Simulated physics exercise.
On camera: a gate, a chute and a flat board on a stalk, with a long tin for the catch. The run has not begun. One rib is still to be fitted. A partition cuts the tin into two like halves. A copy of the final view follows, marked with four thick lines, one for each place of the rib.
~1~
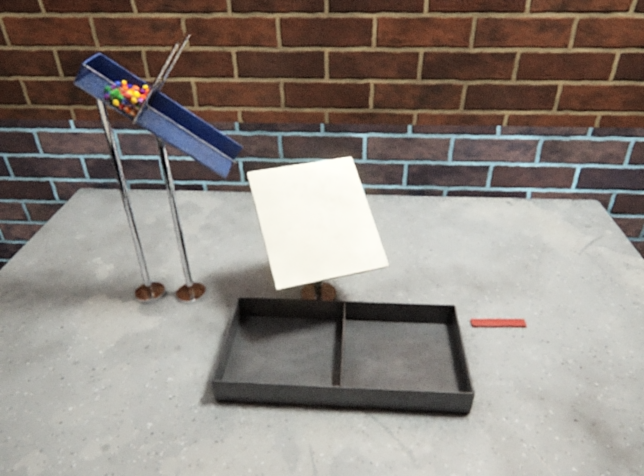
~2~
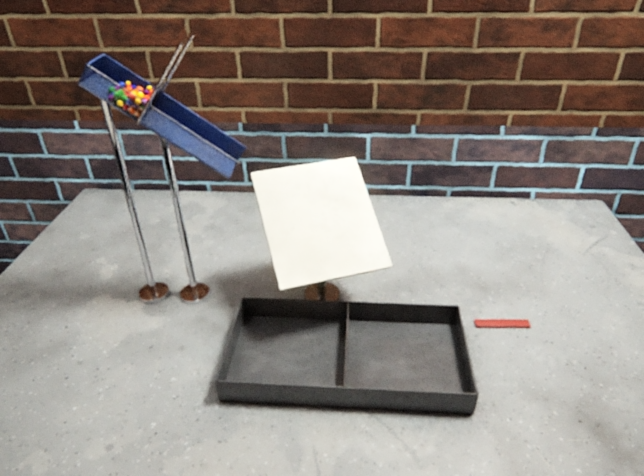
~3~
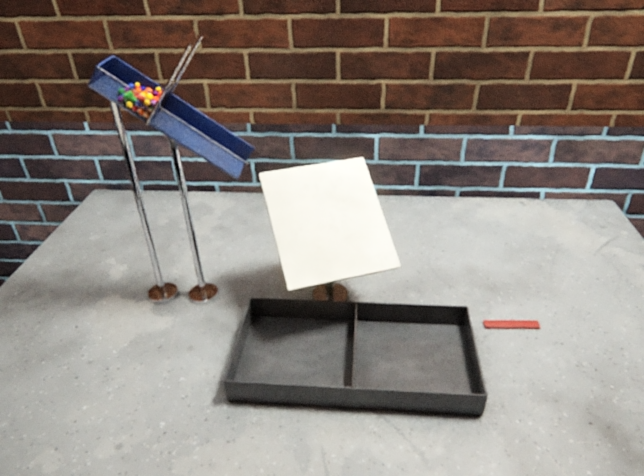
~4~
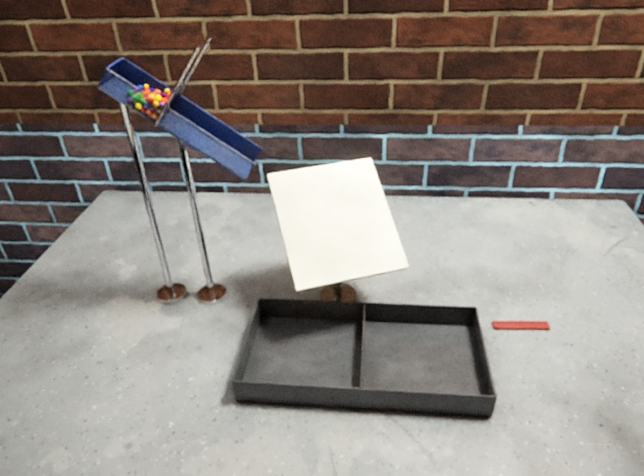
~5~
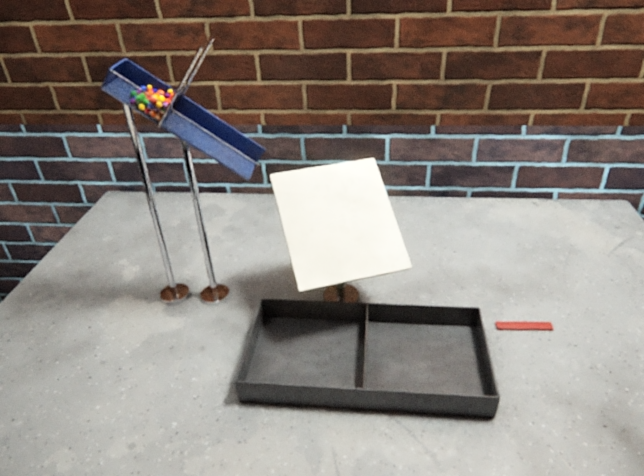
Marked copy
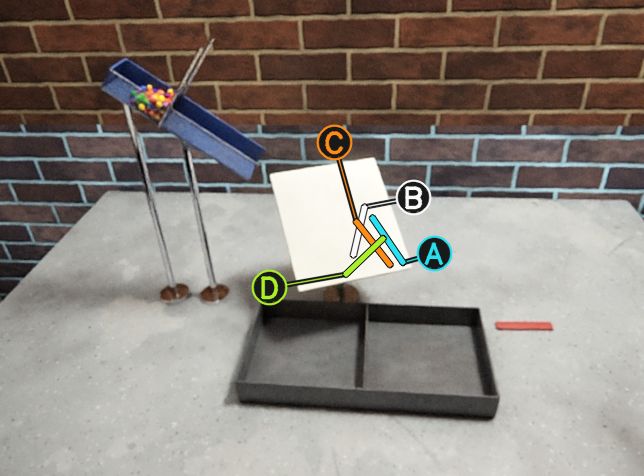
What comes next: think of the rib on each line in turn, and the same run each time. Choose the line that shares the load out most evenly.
Take B.
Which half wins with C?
The right half.
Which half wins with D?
Left.
On the marked copy, line A from (372, 217) to (403, 262); line B from (364, 206) to (353, 254); line C from (356, 221) to (390, 264); line D from (383, 238) to (345, 274).
If A is chosen, of what is caught, about a quarter in the left half, most in the right.
If B is chosen, of what is caught, about half in the left half, about half in the right.
If C is chosen, of what is caught, about a quarter in the left half, most in the right.
If D is chosen, of what is caught, most in the left half, a small part in the right.
